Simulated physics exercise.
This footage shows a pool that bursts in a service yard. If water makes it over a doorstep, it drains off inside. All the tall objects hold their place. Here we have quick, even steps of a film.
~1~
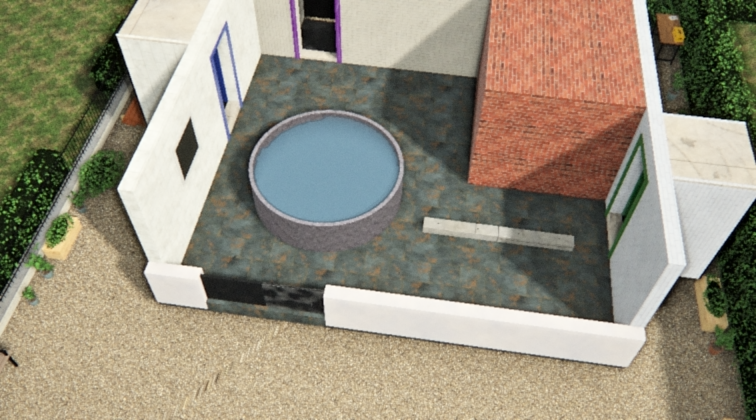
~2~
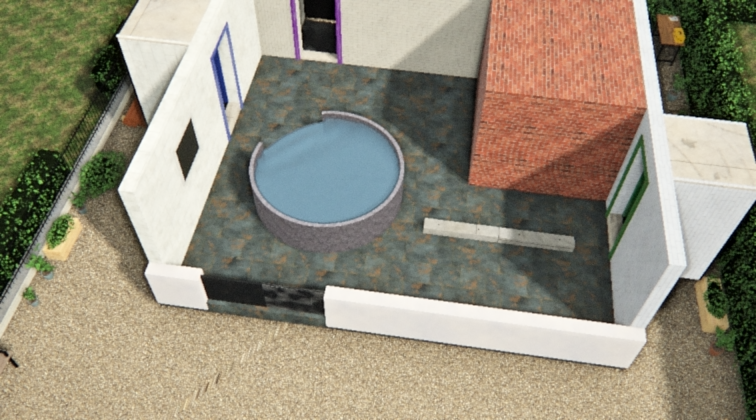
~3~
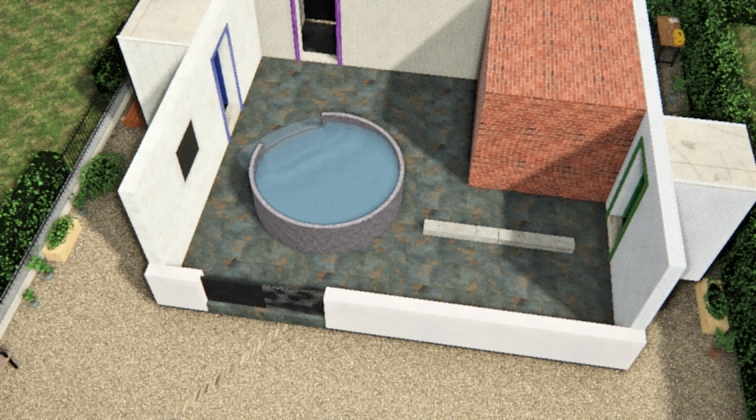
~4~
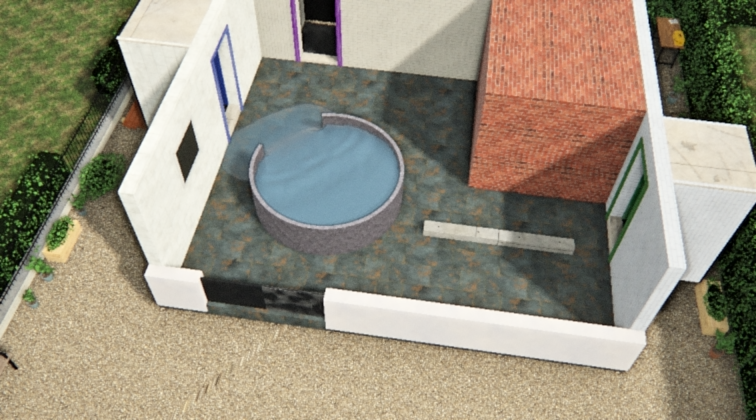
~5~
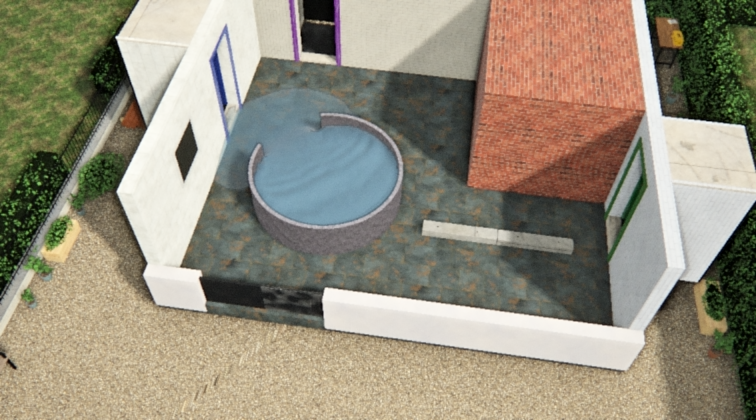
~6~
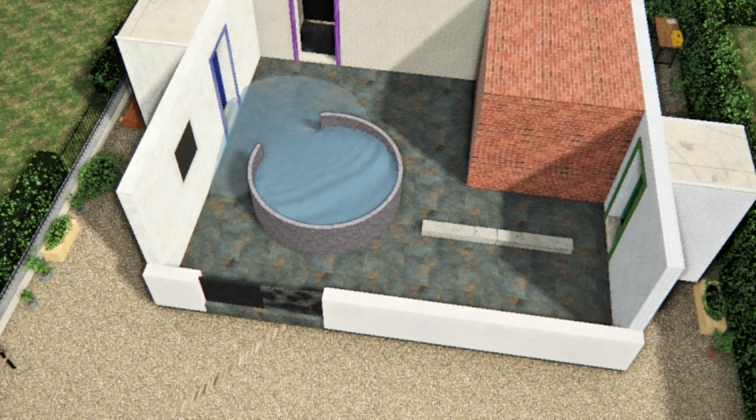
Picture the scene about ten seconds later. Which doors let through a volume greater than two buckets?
In order: The blue door is swamped; the green door is not swamped; the purple door is swamped.
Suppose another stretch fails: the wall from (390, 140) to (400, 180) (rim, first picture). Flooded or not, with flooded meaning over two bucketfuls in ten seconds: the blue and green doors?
Well, blue stays beneath it and green gets past it.
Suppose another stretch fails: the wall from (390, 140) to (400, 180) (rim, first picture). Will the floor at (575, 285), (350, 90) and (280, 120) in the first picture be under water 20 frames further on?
The three spots, in order, are inundated, inundated and spared.
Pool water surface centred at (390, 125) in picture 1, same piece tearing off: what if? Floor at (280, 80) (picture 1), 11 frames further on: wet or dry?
At that place: Covered.
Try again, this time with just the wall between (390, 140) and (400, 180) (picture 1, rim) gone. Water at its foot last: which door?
I'd say the blue door.
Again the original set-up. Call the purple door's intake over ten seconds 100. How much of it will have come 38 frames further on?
Estimated share: About 80 %.
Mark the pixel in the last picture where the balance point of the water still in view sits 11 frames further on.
It is around (306, 157).
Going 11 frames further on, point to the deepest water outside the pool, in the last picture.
That would be (260, 59).
A moment on, water covers 25 % of the floor; the blue door over two buckets in, the green door not reached, the purple door under two buckets in.
Next, water covers 30 % of the floor; the blue door far over two buckets in, the green door not reached, the purple door over two buckets in.
Then, water covers 50 % of the floor; the blue door far over two buckets in, the green door not reached, the purple door far over two buckets in.
Later, water covers 75 % of the floor; the blue door far over two buckets in, the green door not reached, the purple door far over two buckets in.
In the end, water covers 95 % of the floor; the blue door far over two buckets in, the green door wet at the sill, nothing in, the purple door far over two buckets in.
